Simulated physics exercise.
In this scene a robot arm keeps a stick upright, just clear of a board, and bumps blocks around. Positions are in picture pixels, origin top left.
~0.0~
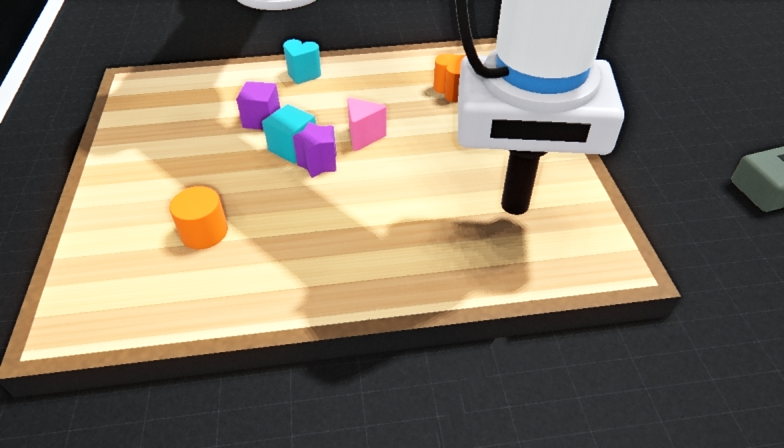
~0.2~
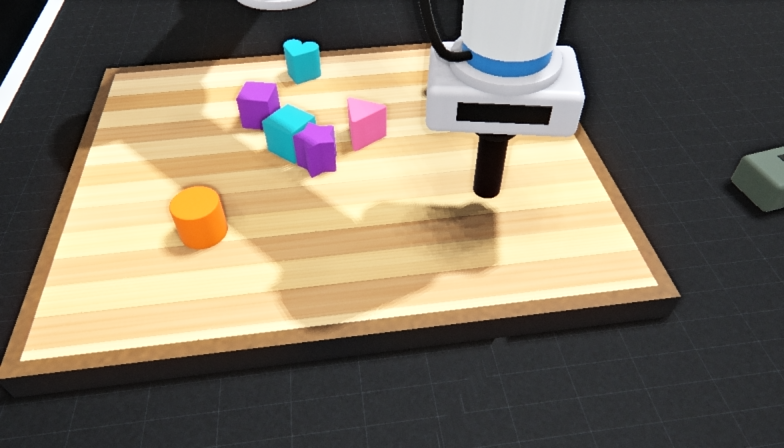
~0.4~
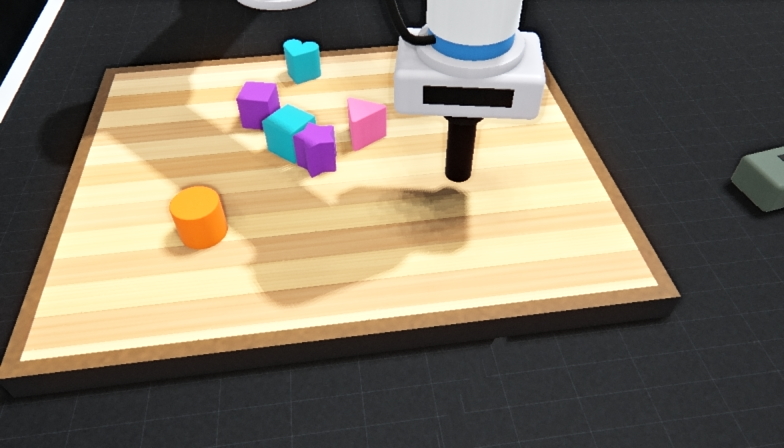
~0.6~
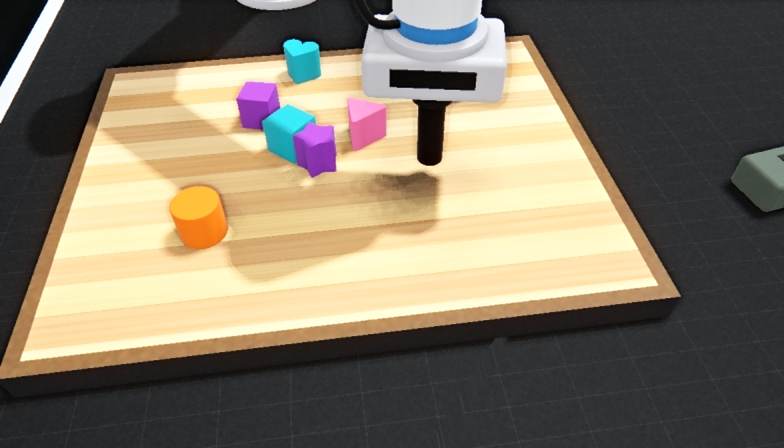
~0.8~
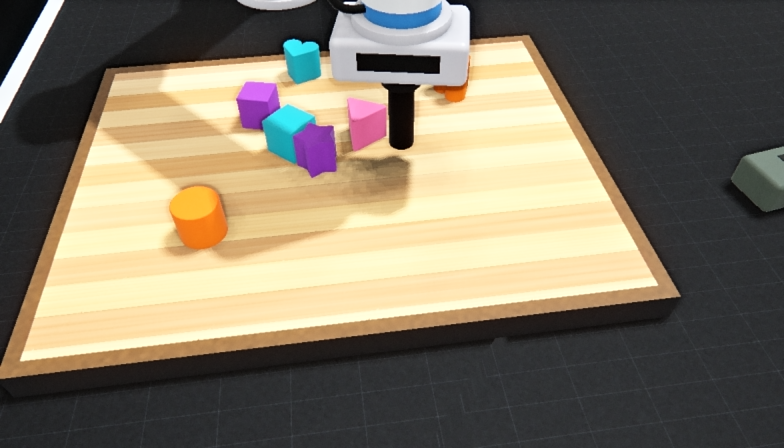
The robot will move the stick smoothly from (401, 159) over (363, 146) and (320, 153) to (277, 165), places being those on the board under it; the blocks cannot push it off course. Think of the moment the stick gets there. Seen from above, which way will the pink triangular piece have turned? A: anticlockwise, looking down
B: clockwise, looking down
B.
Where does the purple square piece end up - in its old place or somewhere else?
Once the path is done, it remains where it sat before.
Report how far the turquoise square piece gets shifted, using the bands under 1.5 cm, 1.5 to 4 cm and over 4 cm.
Shift: 1.5 to 4 cm.
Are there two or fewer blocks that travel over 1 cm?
The answer is no.
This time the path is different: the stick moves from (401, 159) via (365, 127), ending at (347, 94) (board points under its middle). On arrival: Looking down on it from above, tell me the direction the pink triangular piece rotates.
The block turns counter-clockwise.
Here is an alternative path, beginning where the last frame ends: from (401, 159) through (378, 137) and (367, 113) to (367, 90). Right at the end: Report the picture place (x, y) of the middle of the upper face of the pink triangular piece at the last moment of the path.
Near (342, 95).
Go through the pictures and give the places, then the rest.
In the first picture, stick tip (515, 206); block tops, purple square piece (256, 90); turquoise square piece (289, 118); purple star block (315, 134); pink triangular piece (362, 108).
In the second picture, stick (486, 190); blocks unchanged.
In the third picture, stick (458, 174); blocks unchanged.
In the fourth picture, stick (429, 158); blocks unchanged.
In the fifth picture, stick (401, 143); purple square piece (256, 90); turquoise square piece (289, 118); purple star block (315, 134); pink triangular piece (362, 108).
What follows on the original path. One third of the way, stick (360, 129); pink triangular piece (350, 102), turned 20° clockwise.
Two thirds of the way, stick (318, 137); purple star block (307, 140); pink triangular piece (344, 101), turned 35° clockwise.
At the end, stick (274, 149); purple square piece in place; turquoise square piece (266, 116), turned 25° clockwise; purple star block (292, 149), turned 50° anticlockwise; pink triangular piece (344, 101), turned 35° clockwise.
